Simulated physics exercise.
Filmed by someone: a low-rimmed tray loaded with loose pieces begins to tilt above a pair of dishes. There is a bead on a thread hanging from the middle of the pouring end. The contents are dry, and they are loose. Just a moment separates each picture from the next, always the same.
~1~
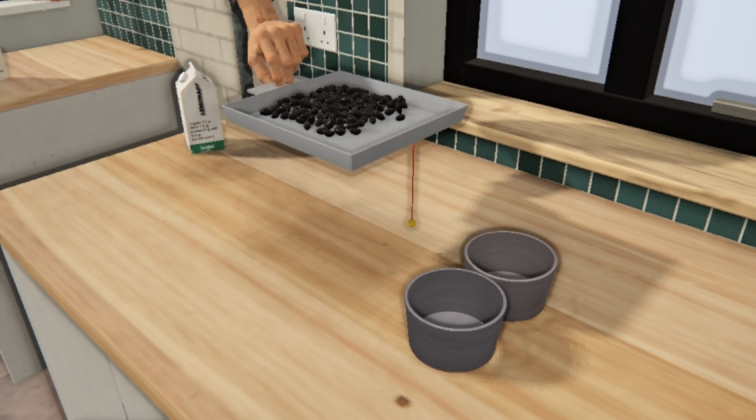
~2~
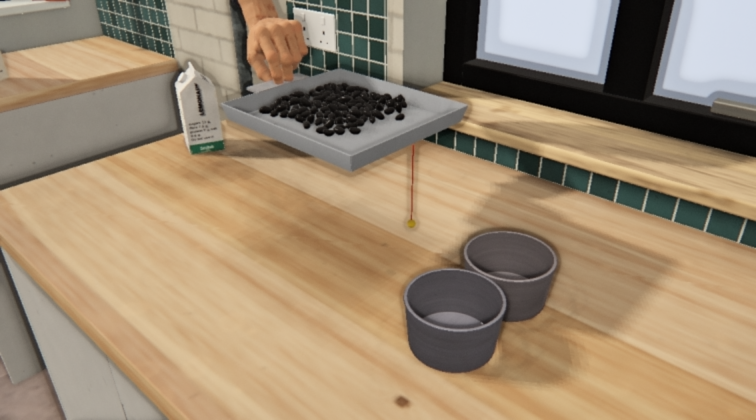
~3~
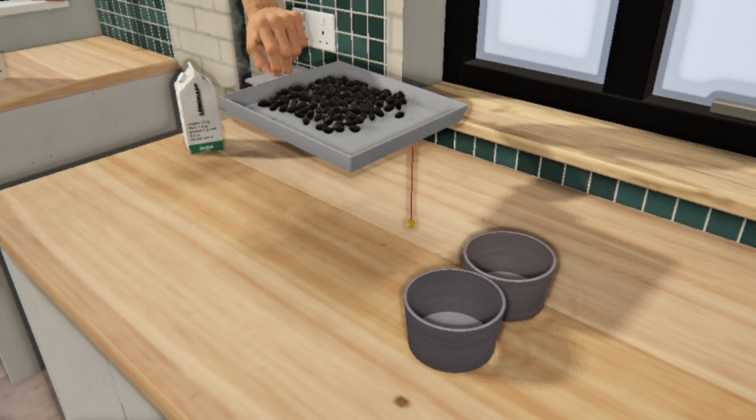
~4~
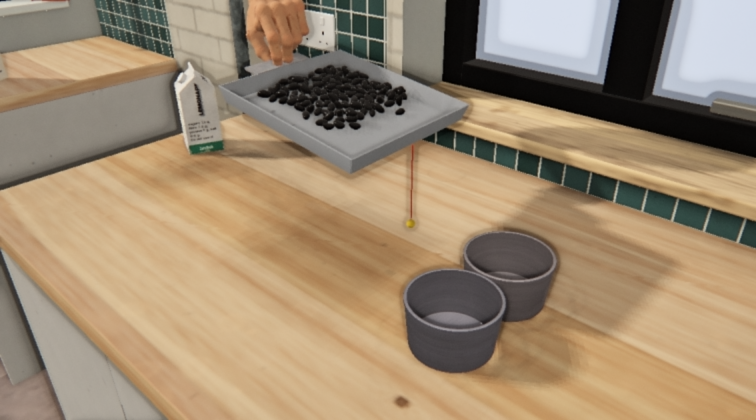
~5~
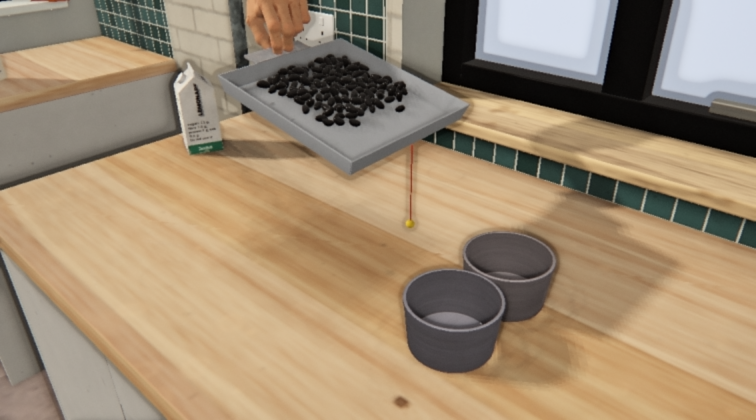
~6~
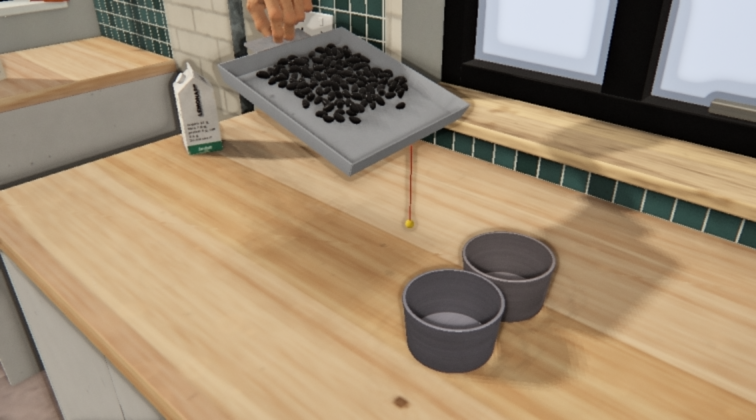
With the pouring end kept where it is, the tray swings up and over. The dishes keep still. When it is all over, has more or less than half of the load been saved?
Less than half.
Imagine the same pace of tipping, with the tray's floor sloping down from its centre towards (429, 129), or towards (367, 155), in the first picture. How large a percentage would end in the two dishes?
In turn 0 and 0 in a hundred.
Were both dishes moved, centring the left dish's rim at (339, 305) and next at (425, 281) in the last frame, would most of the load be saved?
Taking the tries in order: A major share, followed by a major share.
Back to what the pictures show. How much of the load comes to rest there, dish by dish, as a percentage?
Left about 10, right about 20 in a hundred.
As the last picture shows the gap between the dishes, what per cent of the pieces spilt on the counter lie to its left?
That would be roughly 100 per cent.
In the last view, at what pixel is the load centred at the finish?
I'd place the middle at about (425, 304).
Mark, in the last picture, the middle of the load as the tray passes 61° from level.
Roughly at (394, 117).
Soon after the last picture, tray tipped steeply; nearly all on the tray; a small part in the air.
A little later, tray tipped right over; most on the tray; a stray few in the left dish; a stray few in the right dish; a small part outside both; a stray few in the air.
Later still, tray tipped past a quarter turn; a small part in the left dish; a small part in the right dish; most outside both.
At rest, tray tipped past a quarter turn; a small part in the left dish; a small part in the right dish; most outside both.
